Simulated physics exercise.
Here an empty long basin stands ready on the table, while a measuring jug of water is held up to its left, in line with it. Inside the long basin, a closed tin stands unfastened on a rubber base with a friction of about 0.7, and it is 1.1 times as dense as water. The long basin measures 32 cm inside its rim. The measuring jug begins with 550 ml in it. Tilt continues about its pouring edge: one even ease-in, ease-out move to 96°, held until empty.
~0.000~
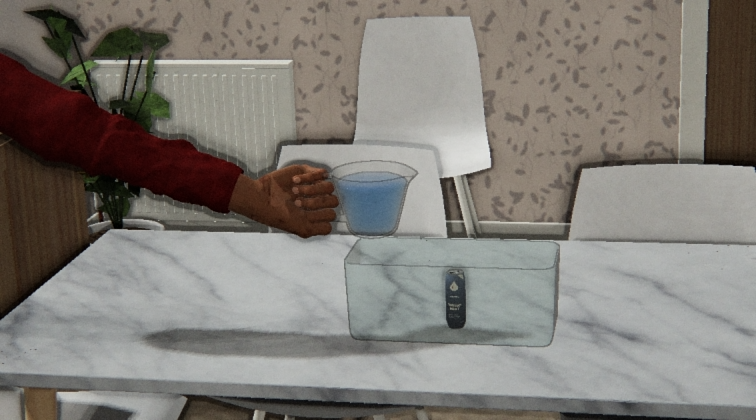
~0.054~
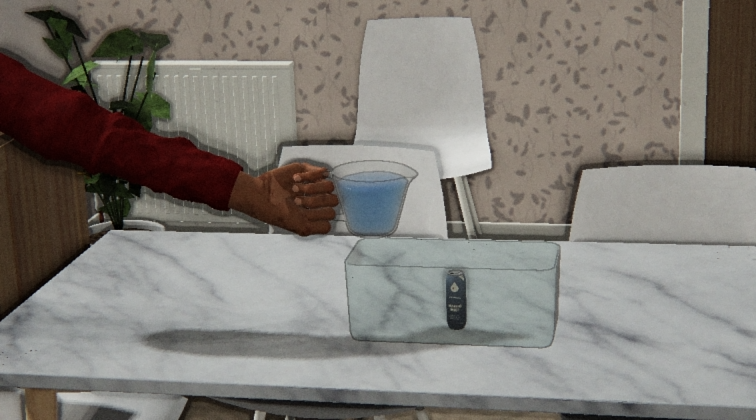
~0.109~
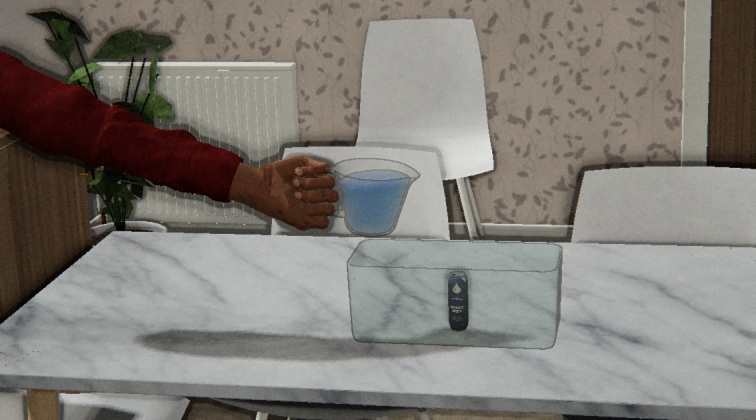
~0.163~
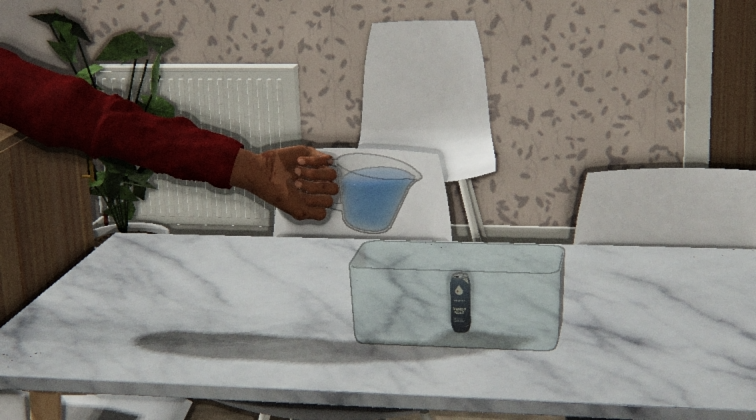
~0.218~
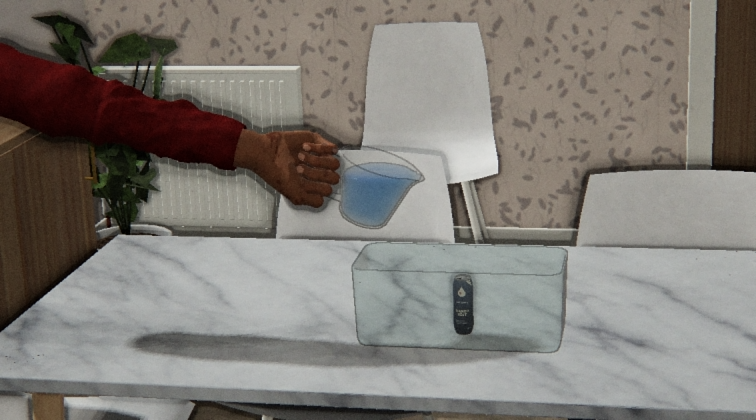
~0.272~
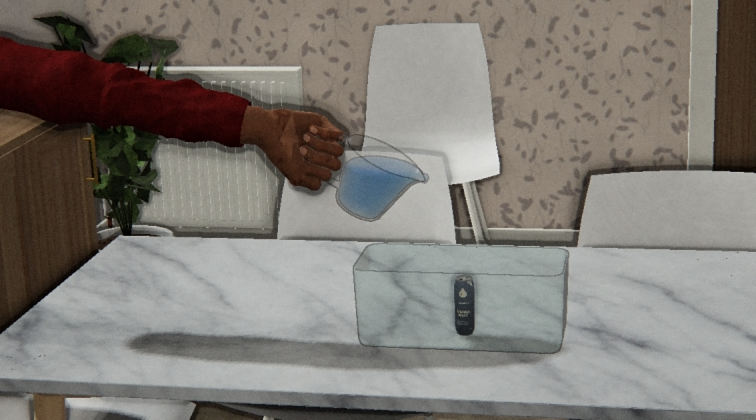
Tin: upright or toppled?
Not tipped.
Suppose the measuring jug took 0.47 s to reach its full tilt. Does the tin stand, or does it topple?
After the tilt, the tin is still standing.
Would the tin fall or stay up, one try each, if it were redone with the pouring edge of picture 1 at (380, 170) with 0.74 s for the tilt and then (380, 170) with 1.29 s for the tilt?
Run one: It tumbles. Run two: It tumbles.
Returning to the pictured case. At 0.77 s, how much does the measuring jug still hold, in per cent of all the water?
6 per cent or thereabouts.
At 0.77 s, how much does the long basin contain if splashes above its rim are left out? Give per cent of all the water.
The share is close to 70 percent.
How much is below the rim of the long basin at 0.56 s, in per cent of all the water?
10 %, give or take.
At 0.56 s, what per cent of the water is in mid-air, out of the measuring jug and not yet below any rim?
I'd put it at about 40 percent.
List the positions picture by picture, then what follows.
In the first frame, it leans 0°; its right rim is at (418, 173); the water meets the walls at (337, 179) and (409, 181); the long basin's rim runs from (351, 251) to (557, 257); the tin's top is at (455, 274).
In the second frame, it leans 1°; its right rim is at (419, 174); the water meets the walls at (337, 179) and (409, 180).
In the third frame, it leans 5°; its right rim is at (421, 175); the water meets the walls at (339, 178) and (412, 178).
In the fourth frame, it leans 11°; its right rim is at (423, 177); the water meets the walls at (341, 176) and (416, 176).
In the fifth frame, it leans 19°; its right rim is at (425, 179); the water meets the walls at (344, 169) and (422, 174).
In the sixth frame, it leans 29°; its right rim is at (426, 180); the water meets the walls at (345, 162) and (424, 174); 2 per cent is over the edge.
Then, 0.56 s in, the tilt is 83° and 51 per cent is still to pour; the tin stands where it began.
Then, 0.77 s in, the tilt is 96° and 6 per cent is still to pour; the tin stands where it began.
Then, 1.00 s in, the tilt is 96° and 0 per cent is still to pour; the tin stands where it began.
Then, 1.24 s in, the tilt is 96° and 0 per cent is still to pour; the tin stands where it began.
Finally, the tin stands where it began.
